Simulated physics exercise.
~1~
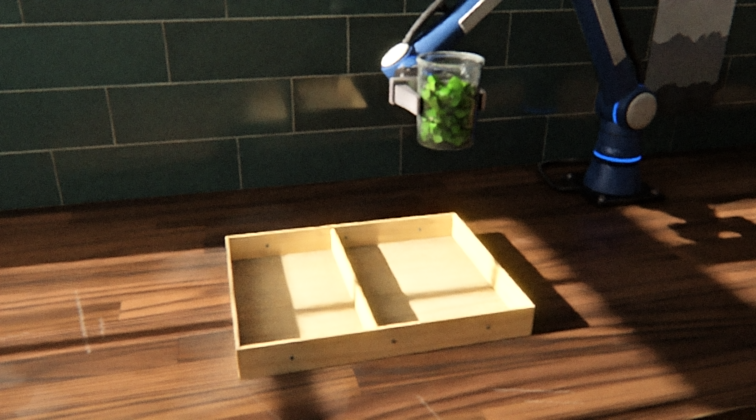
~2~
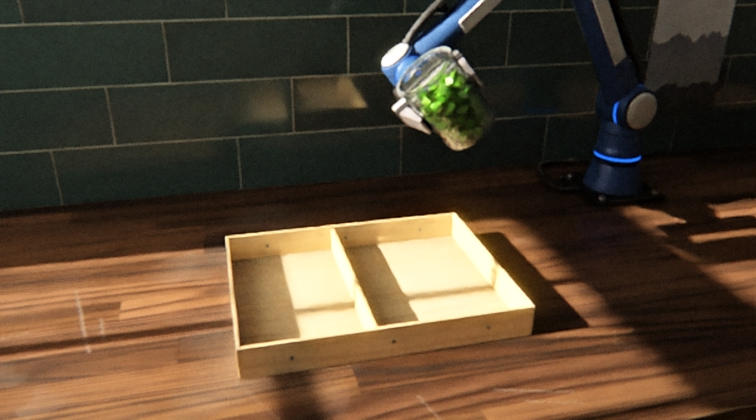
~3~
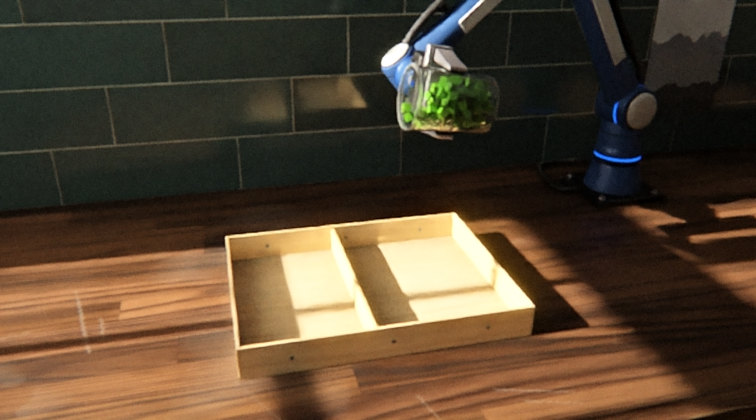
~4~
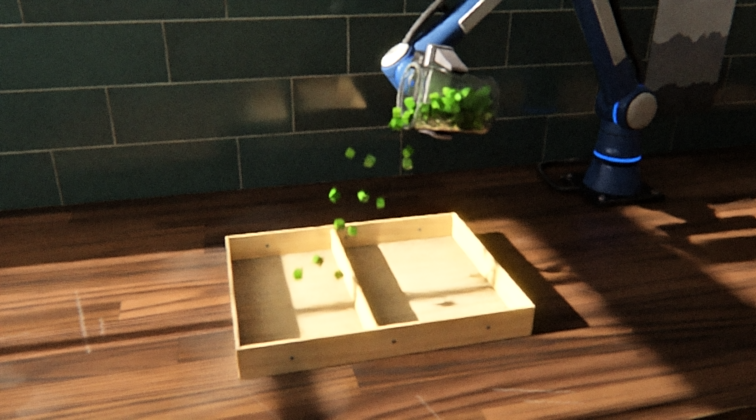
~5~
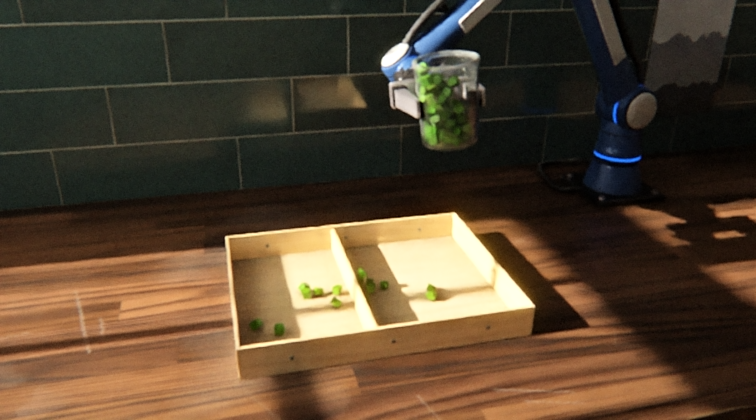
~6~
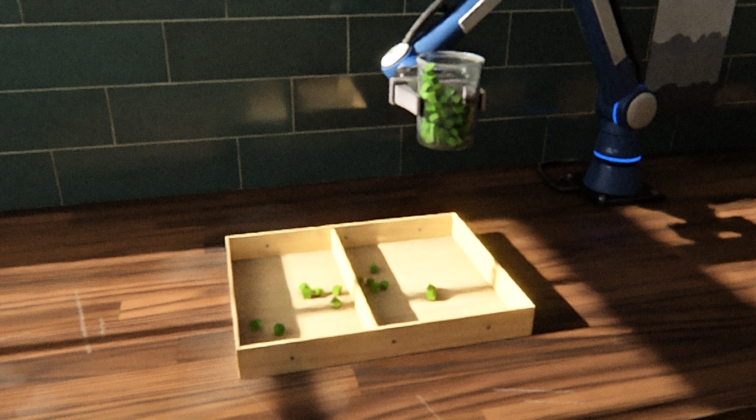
To begin with, a blue robot arm holds a clear cup filled with green vegetable dice above a shallow wooden tray split in two by a cross wall. The arm tips the cup over toward the left until it lies almost on its side, with the pieces still inside. Then some of the dice spill over the mouth and fall in a loose scatter toward the tray. The arm turns the cup back upright, keeping most of the load inside. It ends with the cup level and still, and small groups of green dice resting in both parts of the tray.
